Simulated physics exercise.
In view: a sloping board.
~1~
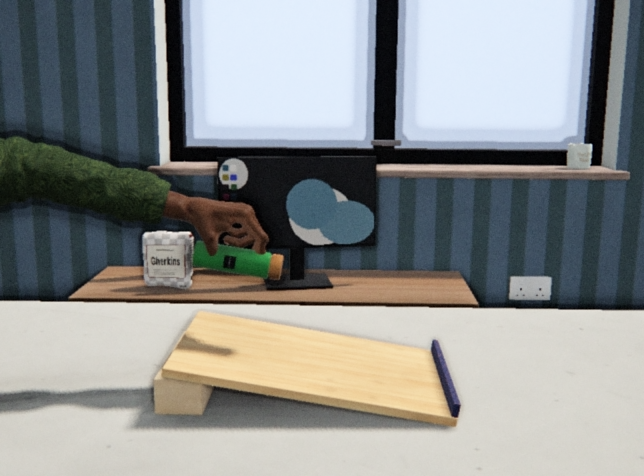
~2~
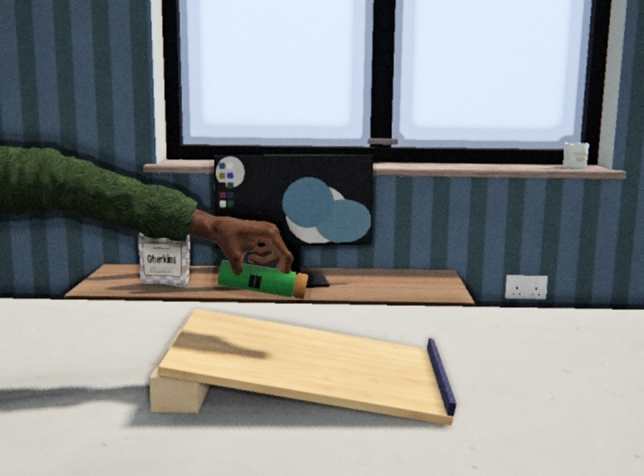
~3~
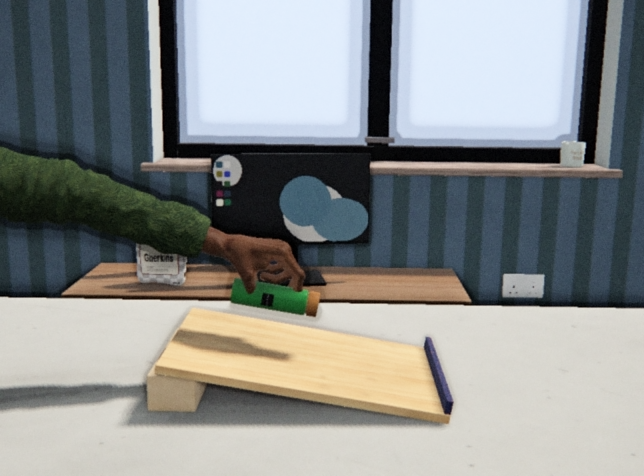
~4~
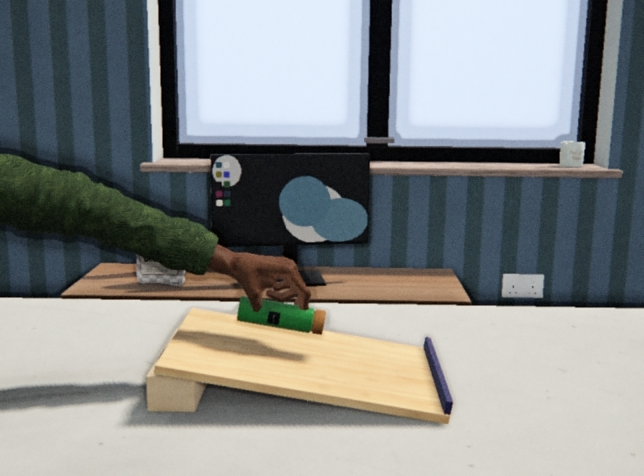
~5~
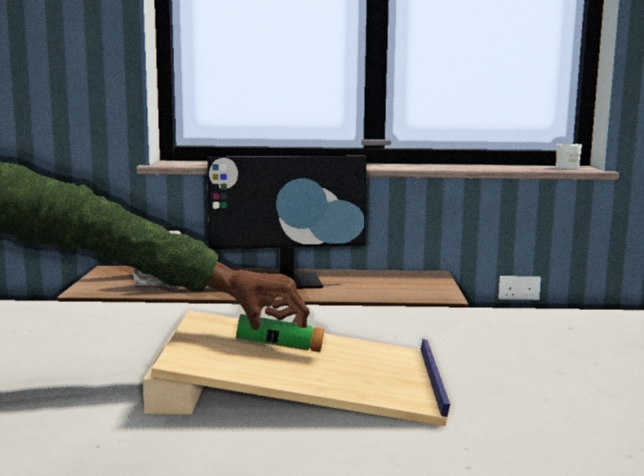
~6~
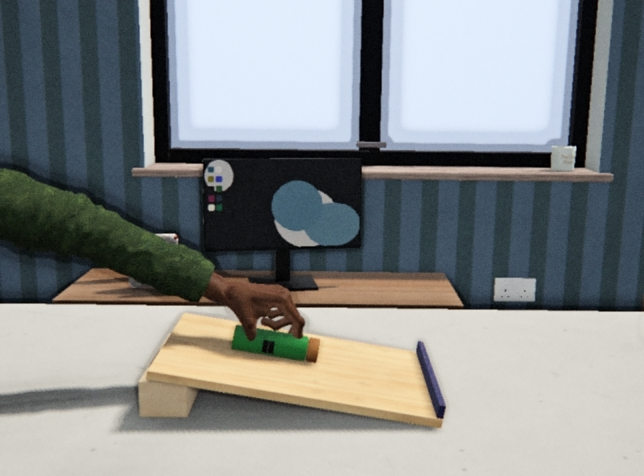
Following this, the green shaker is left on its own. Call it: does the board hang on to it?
Yes, it stays where it was left.
Then, 0.30 s after the last picture, nothing has stirred.
Then, 0.70 s after the last picture, green shaker resting near (276, 344).
At rest, it is in place. Seen from the same camera at the end, green shaker near (276, 344). The green shaker keeps its place.
